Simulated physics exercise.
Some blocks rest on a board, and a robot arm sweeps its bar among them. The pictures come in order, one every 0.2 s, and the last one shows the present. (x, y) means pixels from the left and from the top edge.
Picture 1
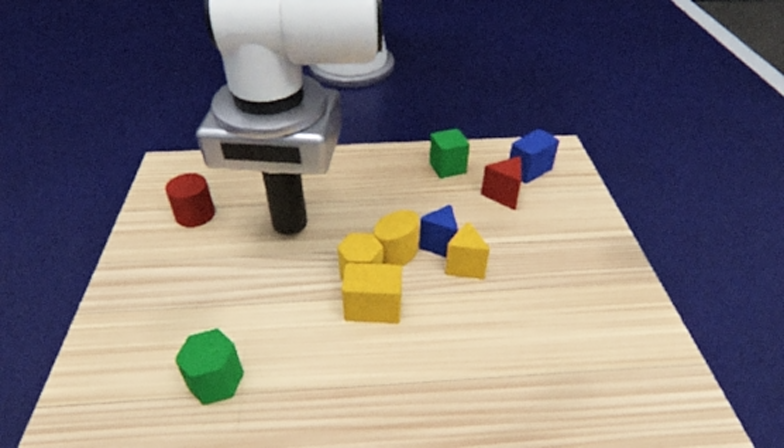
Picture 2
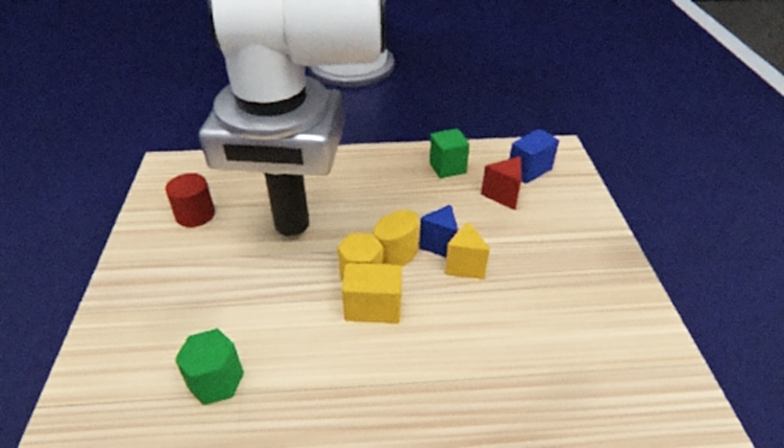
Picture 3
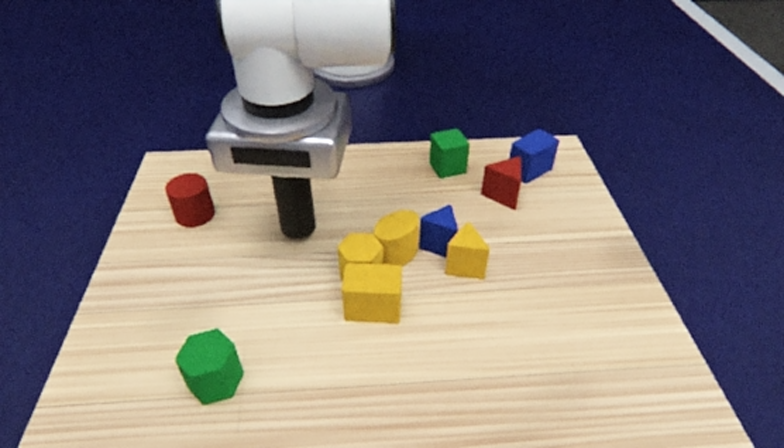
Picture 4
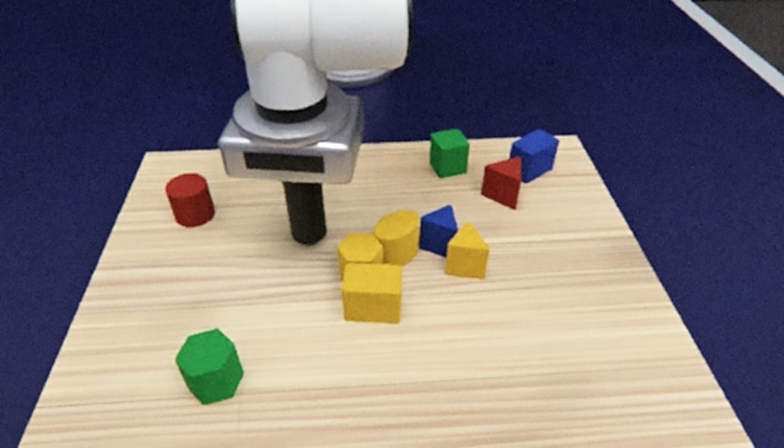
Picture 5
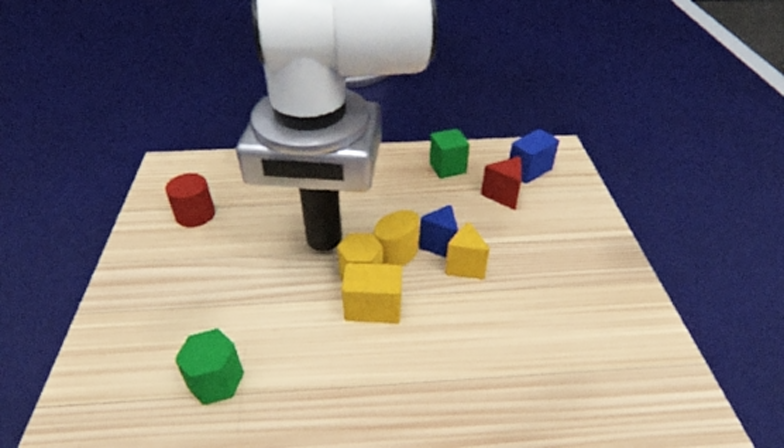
On a pale wooden board over a dark blue floor, seen from a fixed, raised view, a white and silver robot arm holds a black bar upright. A red cylinder sits at left, a green hexagonal block at lower left, yellow blocks and a blue triangle around the middle, and green, red and blue blocks at upper right. The bar barely shifts at first, then slides right and slightly nearer, approaching the yellow hexagon, while every block stays still.
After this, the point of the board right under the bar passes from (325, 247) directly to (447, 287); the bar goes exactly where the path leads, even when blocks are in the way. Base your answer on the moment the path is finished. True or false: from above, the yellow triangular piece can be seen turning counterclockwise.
That claim is true.
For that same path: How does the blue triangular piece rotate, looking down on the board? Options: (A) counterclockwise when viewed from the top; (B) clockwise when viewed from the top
The correct letter is B.
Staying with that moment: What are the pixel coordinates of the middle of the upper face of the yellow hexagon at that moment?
In the picture, it is at (410, 276).
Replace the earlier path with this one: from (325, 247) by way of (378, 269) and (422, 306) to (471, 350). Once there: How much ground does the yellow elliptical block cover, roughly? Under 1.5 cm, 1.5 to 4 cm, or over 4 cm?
The shift is from 1.5 to 4 cm.
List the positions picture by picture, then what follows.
The first frame shows bar's lower end at (290, 223); yellow hexagon at (360, 246); yellow oblong at (372, 278); yellow elliptical block at (397, 224); blue triangular piece at (443, 217); yellow triangular piece at (469, 238).
The second frame shows bar at (292, 224); blocks still.
The third frame shows bar at (299, 227); blocks still.
The fourth frame shows bar at (309, 232); blocks still.
The fifth frame shows bar at (324, 239); yellow hexagon at (360, 246); yellow oblong at (372, 278); yellow elliptical block at (397, 224); blue triangular piece at (443, 217); yellow triangular piece at (469, 238).
The first path, step by step. One third of the way, bar at (365, 251); yellow hexagon at (378, 257), turned 20° clockwise; yellow oblong at (376, 289), turned 15° clockwise; yellow elliptical block at (404, 224), turned 15° anticlockwise; blue triangular piece at (446, 216).
Two thirds of the way, bar at (406, 264); yellow hexagon at (404, 272), turned 70° clockwise; yellow oblong at (375, 298), turned 40° clockwise; yellow elliptical block at (431, 223), turned 85° anticlockwise; blue triangular piece at (453, 211), turned 35° clockwise.
At the end, bar at (448, 278); yellow hexagon at (410, 276), turned 90° clockwise; yellow oblong at (376, 298), turned 40° clockwise; yellow elliptical block at (435, 223), turned 100° anticlockwise; blue triangular piece at (456, 209), turned 25° clockwise; yellow triangular piece at (480, 237), turned 25° anticlockwise.
